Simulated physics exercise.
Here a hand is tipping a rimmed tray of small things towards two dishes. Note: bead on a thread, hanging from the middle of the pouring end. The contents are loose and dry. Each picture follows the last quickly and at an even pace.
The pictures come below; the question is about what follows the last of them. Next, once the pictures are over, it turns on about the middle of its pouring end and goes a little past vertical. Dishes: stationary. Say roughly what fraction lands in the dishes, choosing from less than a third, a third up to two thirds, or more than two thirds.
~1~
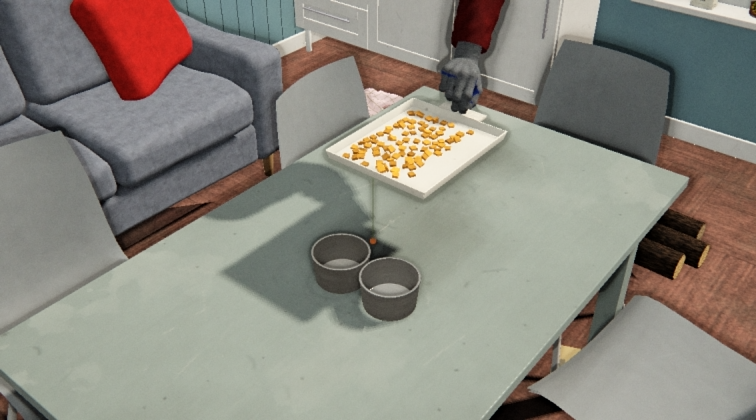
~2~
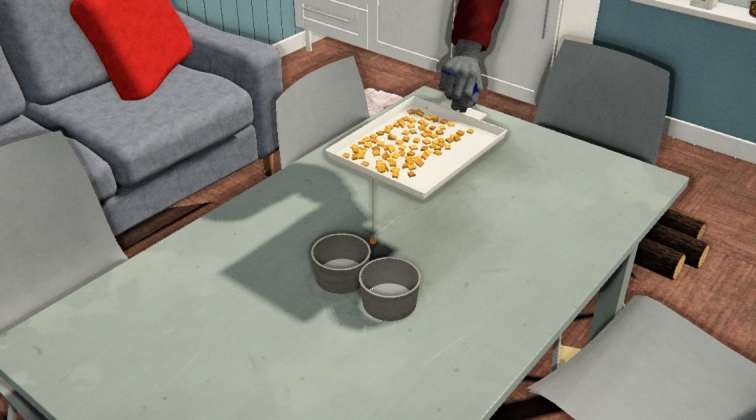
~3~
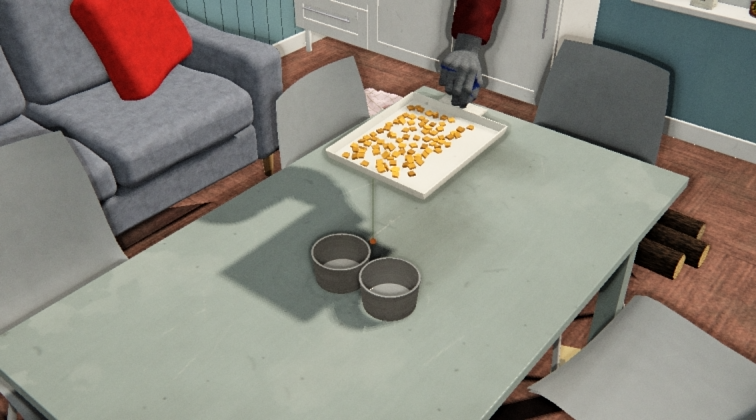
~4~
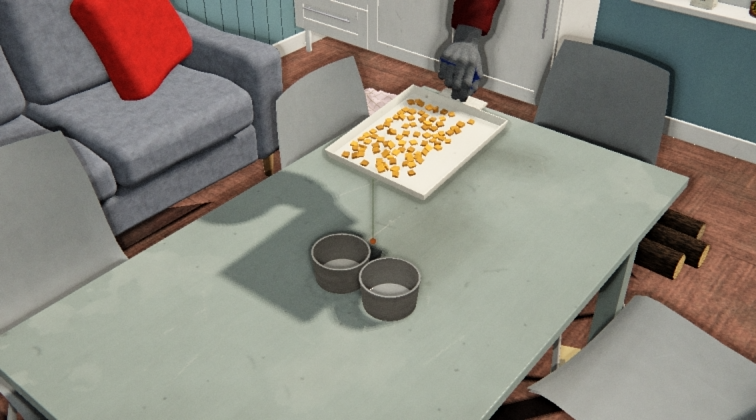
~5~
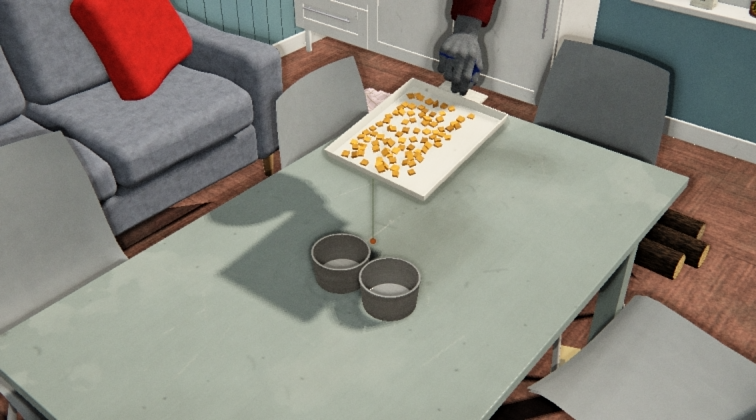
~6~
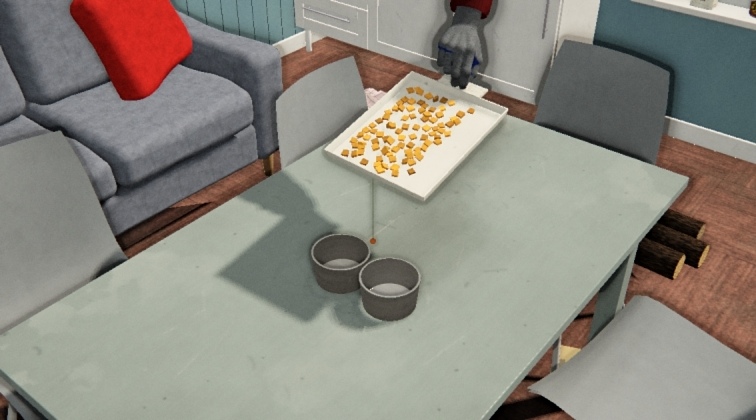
I would say more than two thirds.
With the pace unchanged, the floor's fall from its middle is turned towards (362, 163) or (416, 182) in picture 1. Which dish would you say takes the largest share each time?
Point by point: The left side, then the right side.
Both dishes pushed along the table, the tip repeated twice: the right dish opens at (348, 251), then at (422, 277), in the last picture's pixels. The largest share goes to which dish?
Try one: The rightmost one; try two: The rightmost one.
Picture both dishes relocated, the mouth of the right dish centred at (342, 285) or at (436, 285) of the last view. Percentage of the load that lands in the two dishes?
Approximately 10 percent, followed by approximately 60 percent.
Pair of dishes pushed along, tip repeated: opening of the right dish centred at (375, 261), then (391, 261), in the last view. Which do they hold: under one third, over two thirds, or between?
Where the dishes stand first, the middle third; where they stand second, between a third and two thirds.
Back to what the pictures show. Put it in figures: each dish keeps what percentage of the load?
So the left dish gets 30 % of the load, while the right one gets 60 %.
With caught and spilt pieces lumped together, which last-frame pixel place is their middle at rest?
I'd place the middle at about (380, 295).
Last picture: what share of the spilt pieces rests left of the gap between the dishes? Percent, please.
70 per cent, about.
Soon after the last picture, tray tipped steeply; nearly all on the tray; a stray few in the air.
A little later, tray tipped right over; most on the tray; a small part in the right dish; a small part in the air.
Later still, tray tipped past a quarter turn; about half in the right dish; about a quarter in the left dish; about a quarter outside both.
At rest, tray tipped past a quarter turn; about half in the right dish; about a quarter in the left dish; about a quarter outside both.
